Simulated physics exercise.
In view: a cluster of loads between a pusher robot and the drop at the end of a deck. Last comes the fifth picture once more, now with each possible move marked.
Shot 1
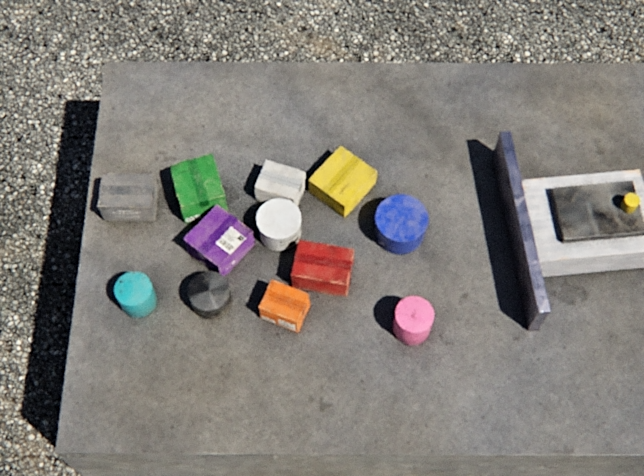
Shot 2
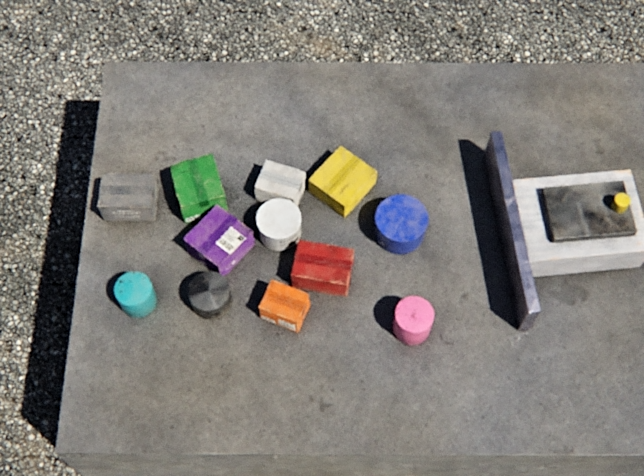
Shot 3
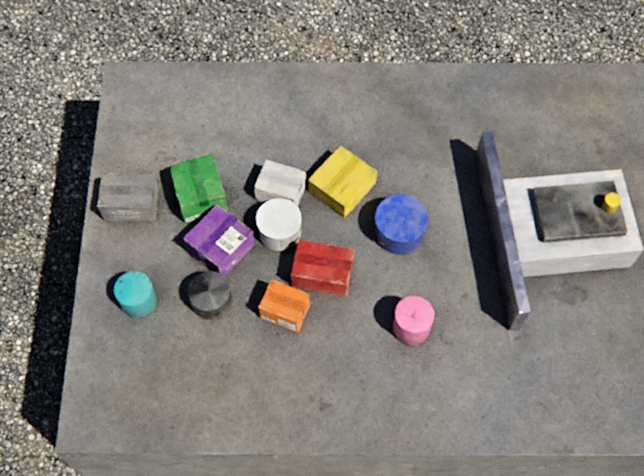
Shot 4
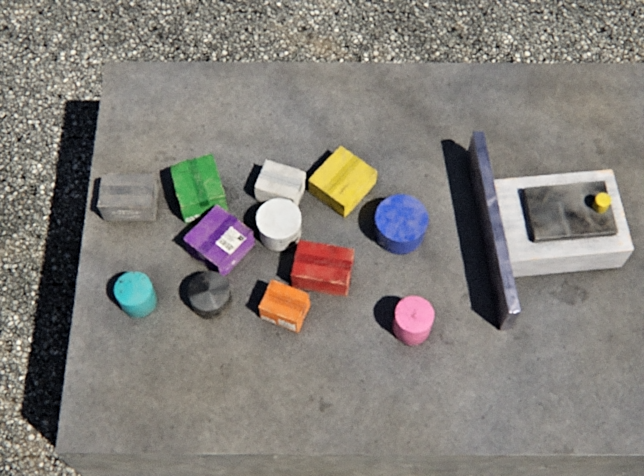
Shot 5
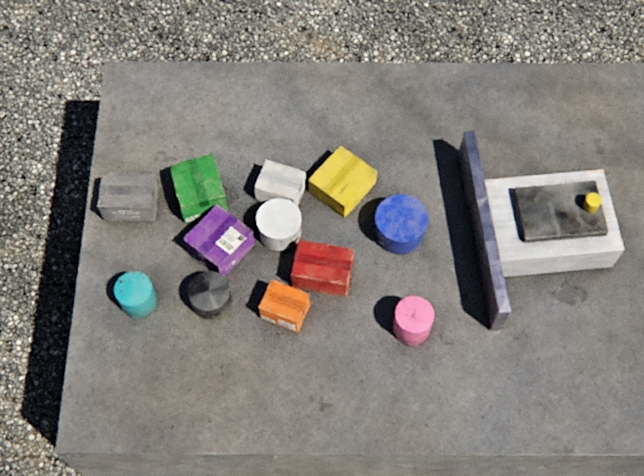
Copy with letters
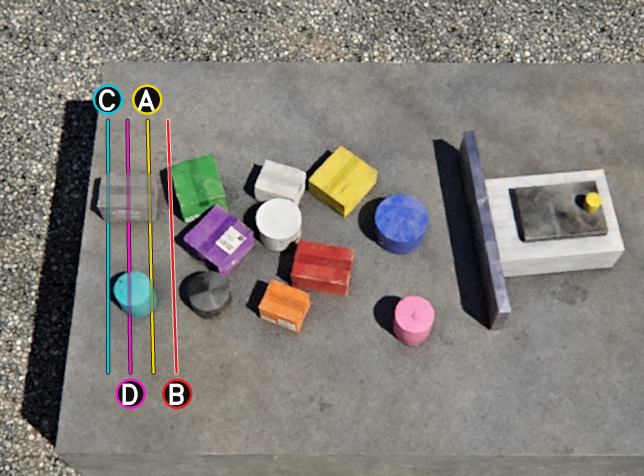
A white machine with a dark upright blade across its front and a yellow knob on top creeps a short way leftward along the right side of a grey slab, seen from a fixed, high viewpoint. Grey, green, purple, white, yellow, red and orange blocks sit left and centre among turquoise, black, white, blue and pink cylinders. None of them moves, and a gap remains between them and the blade.
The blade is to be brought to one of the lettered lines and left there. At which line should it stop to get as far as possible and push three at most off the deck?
The farthest such stop is B.
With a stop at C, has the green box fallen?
Yes.
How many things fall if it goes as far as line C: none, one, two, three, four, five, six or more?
In all, six or more.
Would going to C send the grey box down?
Yes.
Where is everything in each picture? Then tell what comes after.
The first frame shows purple box (219, 242); grey box (129, 198); blue pail (400, 224).
The second frame shows robot (582, 211); pink canister (413, 321).
The third frame shows robot (573, 211); white box (280, 186).
The fourth frame shows robot (564, 211); turquoise canister (136, 295).
The fifth frame shows robot (554, 211); orange parcel (285, 307); green box (199, 188); black canister (210, 295).
On the copy, A at (150, 239); B at (172, 239); C at (108, 239); D at (129, 239).
On B. First, robot (441, 211); pink canister (358, 325); yellow parcel (323, 179).
Then, robot (327, 210); grey box (84, 201); green box (133, 186).
Finally, robot (239, 210); green box over the edge; grey box over the edge; two fallen.
By contrast, A drops four; C drops eight; D drops six.
